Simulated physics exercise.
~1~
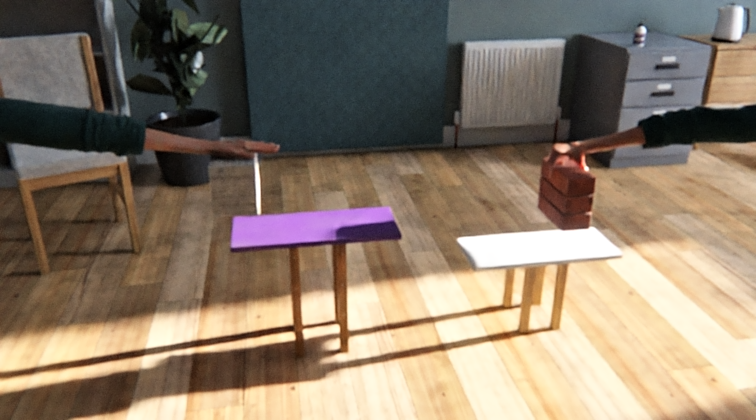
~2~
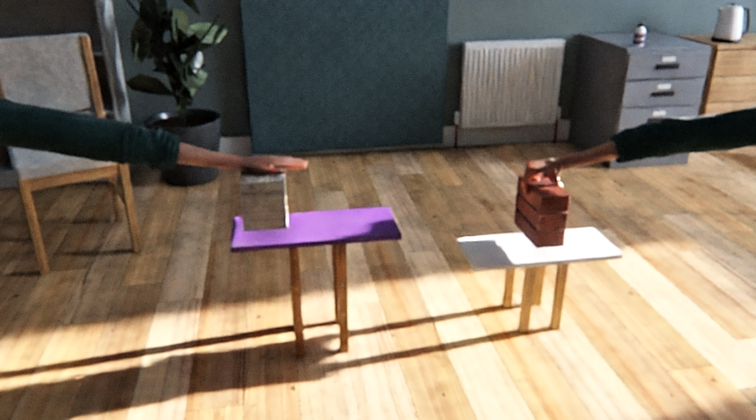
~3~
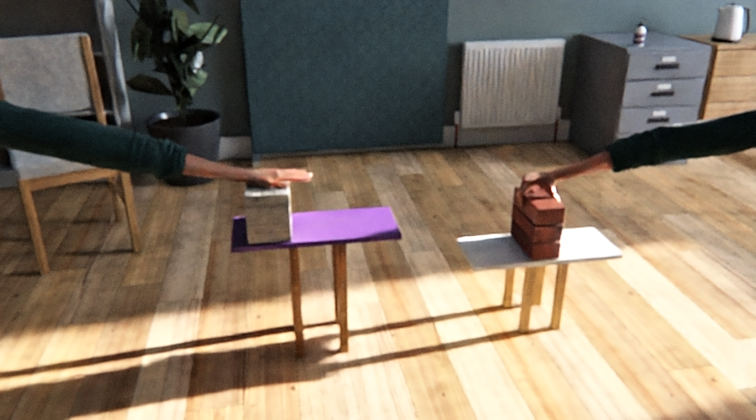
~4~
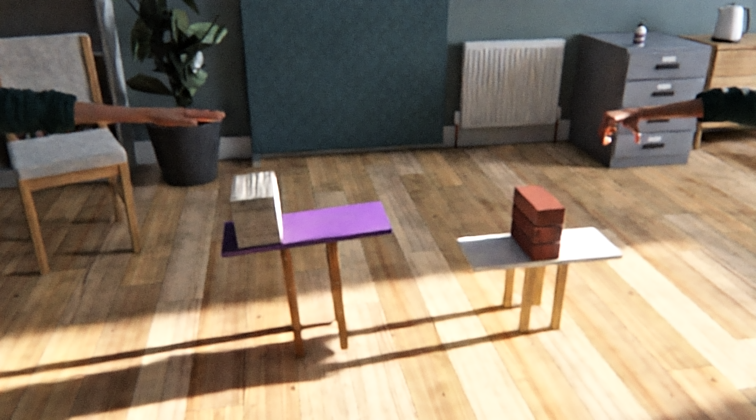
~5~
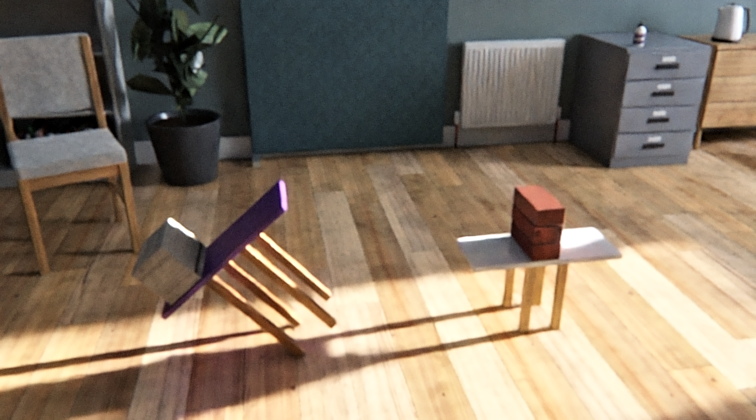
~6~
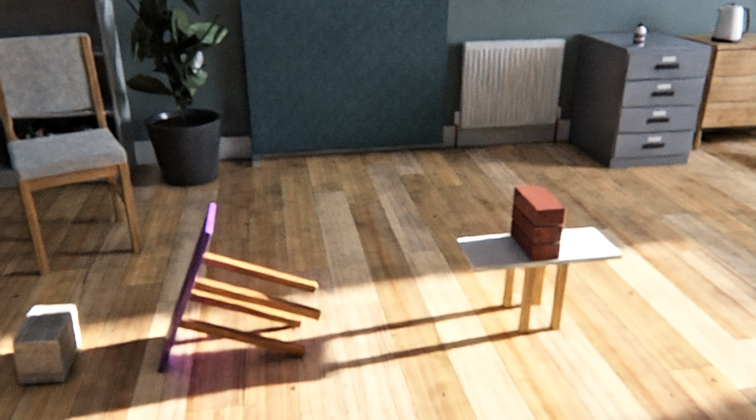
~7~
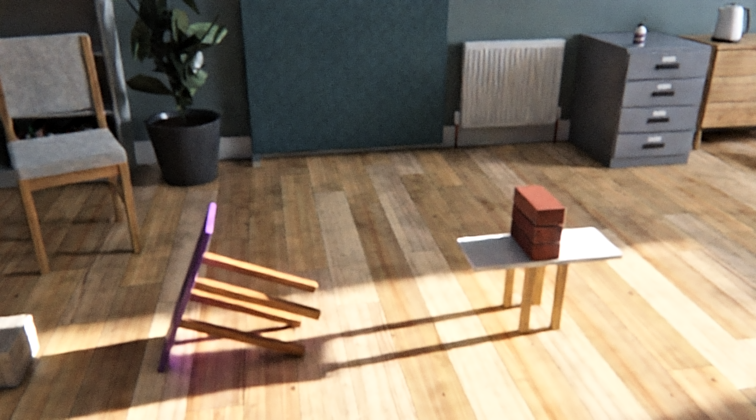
Two arms in dark green sleeves reach in from either side of a sunlit room with a wooden floor, seen from the front and slightly above, with a chair, a plant, a radiator and drawers behind. The left hand lowers a pale grey block onto the left end of a purple trestle, while the right hand sets a stack of red bricks on a white trestle. Both hands let go and draw back. The purple trestle tips up and topples to the left, and the block slides off and tumbles across the floor to the left edge. The purple trestle ends on its side, while the white one stands steady beneath its bricks.
